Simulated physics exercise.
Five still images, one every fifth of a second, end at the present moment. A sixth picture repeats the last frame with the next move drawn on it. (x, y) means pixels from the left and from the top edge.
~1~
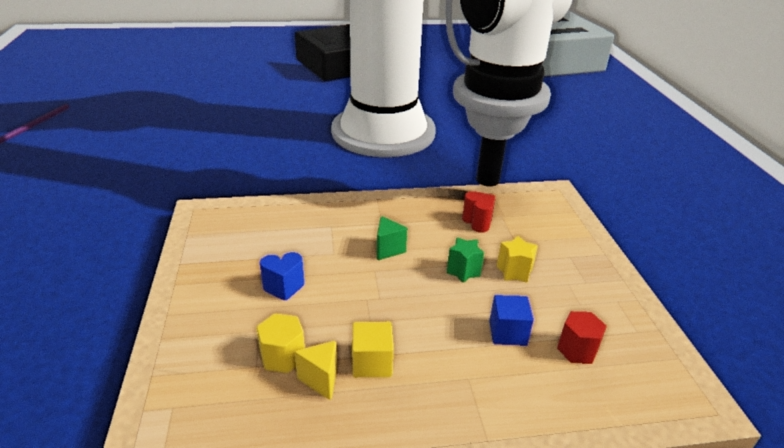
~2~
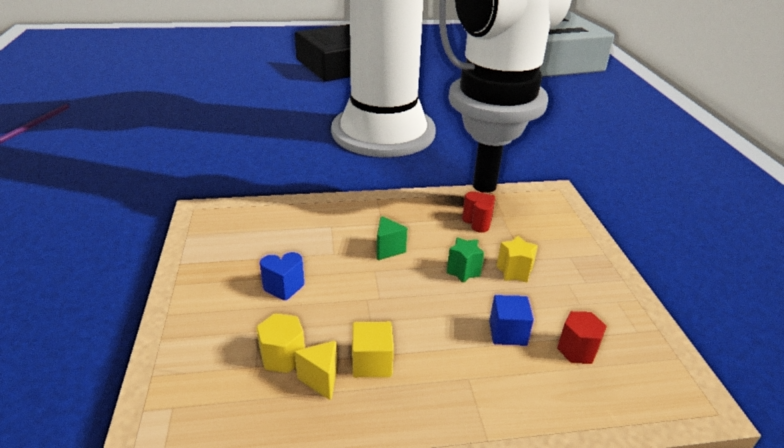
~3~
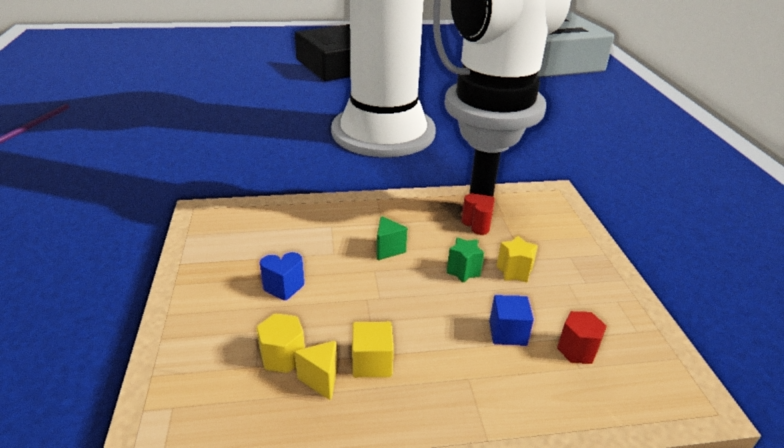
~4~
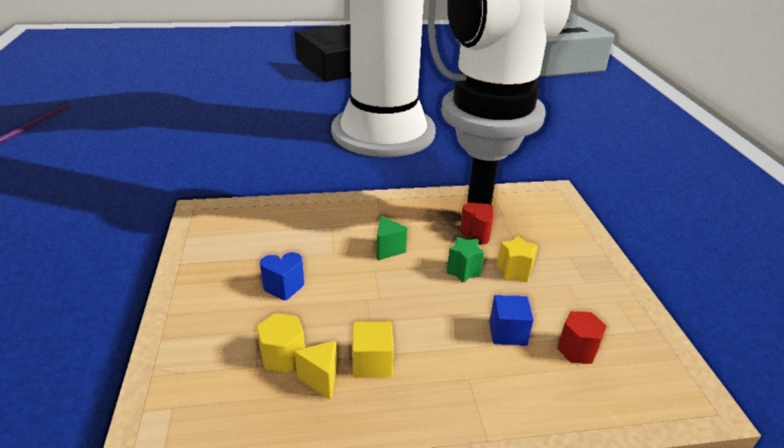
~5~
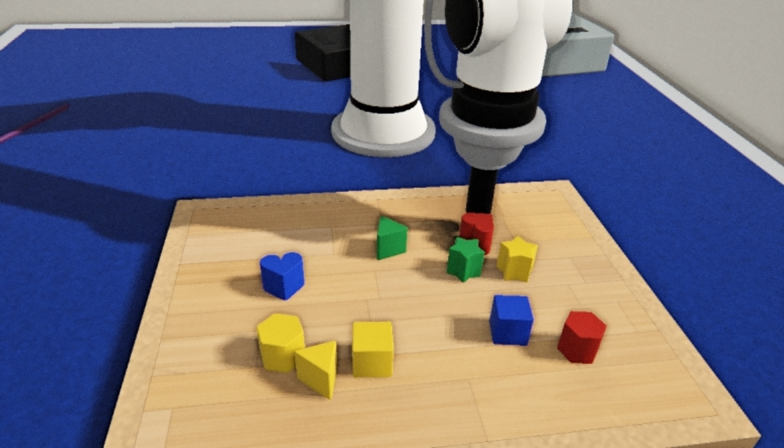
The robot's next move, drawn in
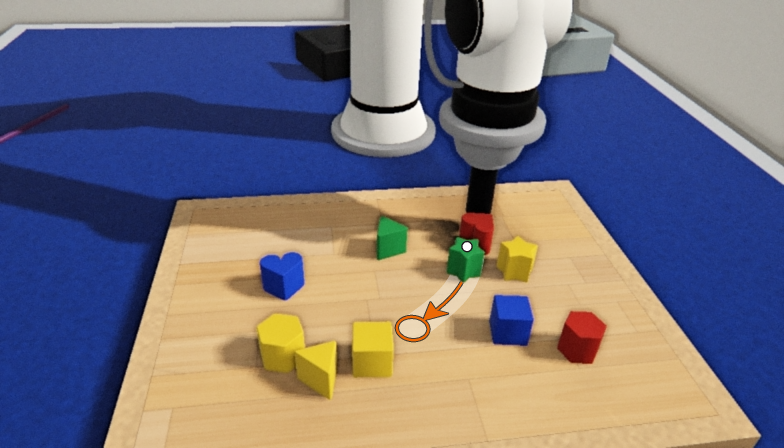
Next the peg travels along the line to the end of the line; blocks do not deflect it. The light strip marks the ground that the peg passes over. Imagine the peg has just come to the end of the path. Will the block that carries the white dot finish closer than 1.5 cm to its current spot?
Final answer: No.
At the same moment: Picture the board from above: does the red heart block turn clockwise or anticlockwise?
Spin direction: Counter-clockwise.
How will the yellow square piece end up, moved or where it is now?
It is not moved.
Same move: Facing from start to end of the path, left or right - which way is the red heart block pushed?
Leftward.
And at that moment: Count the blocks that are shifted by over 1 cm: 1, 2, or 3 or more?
I think two will be displaced.
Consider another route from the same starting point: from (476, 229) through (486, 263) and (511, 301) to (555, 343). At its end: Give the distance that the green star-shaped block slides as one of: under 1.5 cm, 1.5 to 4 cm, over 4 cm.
It will move between 1.5 and 4 cm.
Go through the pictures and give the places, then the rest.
The first frame shows tip of the peg (488, 181), middles of tops, yellow square piece (373, 335), green star-shaped block (467, 247), red heart block (482, 199), yellow star-shaped block (520, 247).
The second frame shows peg (484, 187), nothing pushed.
The third frame shows peg (481, 194), red heart block (481, 201).
The fourth frame shows peg (479, 202), red heart block (480, 210).
The fifth frame shows peg (478, 212), yellow square piece (373, 335), green star-shaped block (467, 247), red heart block (480, 220), yellow star-shaped block (520, 247).
The line goes from (476, 229) by way of (470, 261) and (452, 296) to (413, 328); the dot is on the green star-shaped block.
On the path given first. One third of the way, peg (472, 244); green star-shaped block (461, 263), turned 40° clockwise; red heart block (487, 254), turned 25° anticlockwise.
Two thirds of the way, peg (454, 278); green star-shaped block (448, 289), turned 80° clockwise; red heart block (493, 268), turned 65° anticlockwise.
At the end, peg (414, 310); yellow square piece unmoved; green star-shaped block (428, 323), turned 40° clockwise; red heart block (493, 268), turned 65° anticlockwise; yellow star-shaped block unmoved.
